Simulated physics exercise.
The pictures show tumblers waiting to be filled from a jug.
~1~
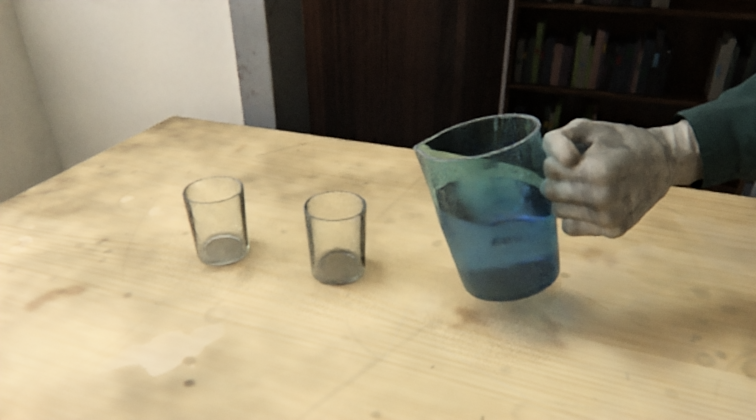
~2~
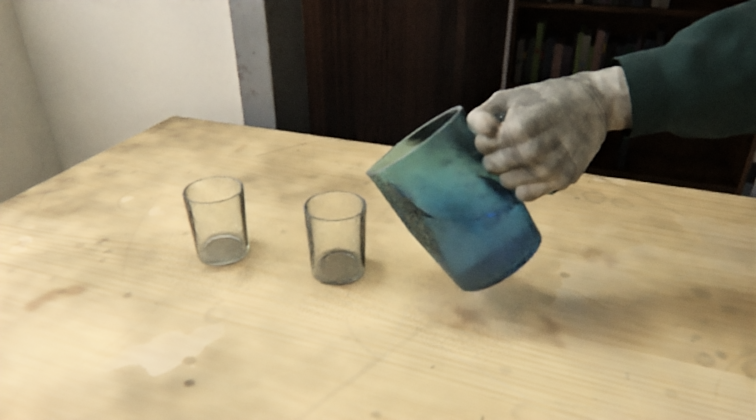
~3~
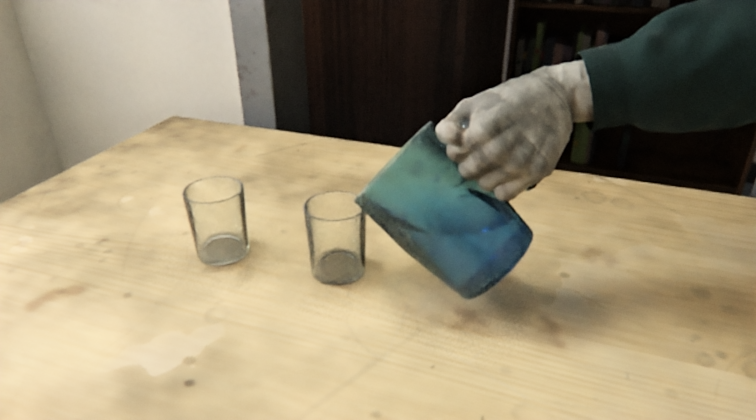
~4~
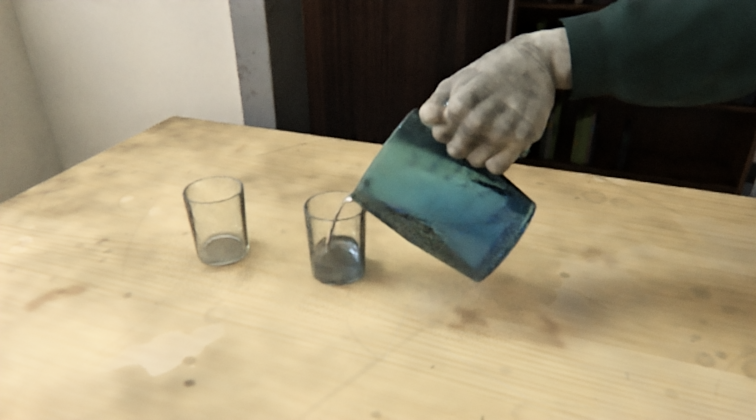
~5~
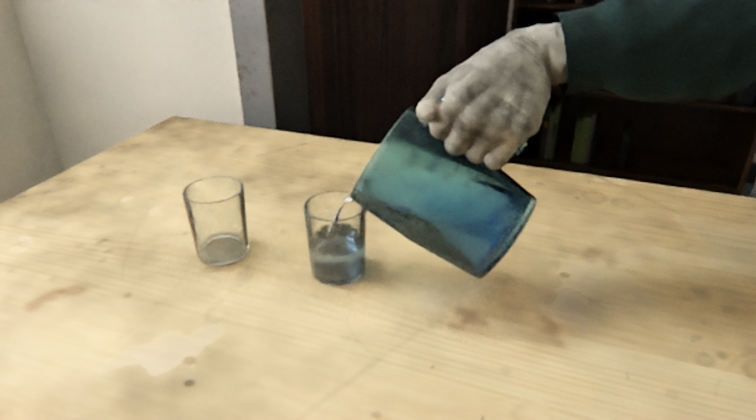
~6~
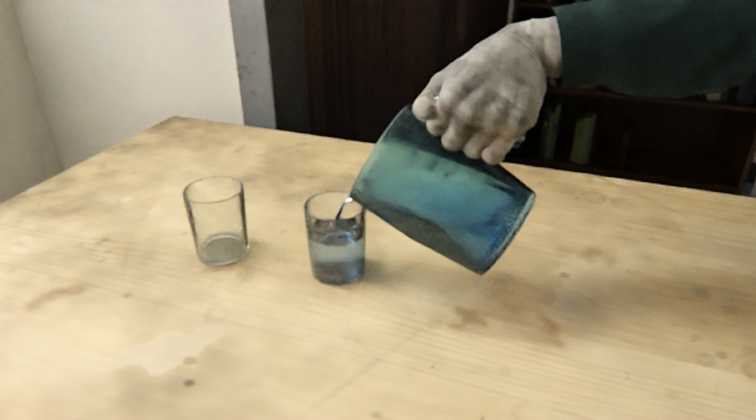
The video shows a hand lifting a blue jug of liquid above a wooden table, tilting it leftward over the nearer of two empty glass tumblers, and pouring a thin stream that raises the level inside to about half full.
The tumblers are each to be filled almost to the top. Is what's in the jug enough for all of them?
Yes.
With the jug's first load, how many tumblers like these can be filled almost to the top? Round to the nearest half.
Close to 3.0 of them, I think.
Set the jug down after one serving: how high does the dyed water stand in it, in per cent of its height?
I reckon close to 40 percent.
Next, the first is about three quarters full.
After that, the first is done and the jug has about two thirds of its load.
Finally, both are full and about a third of the dyed water is over.
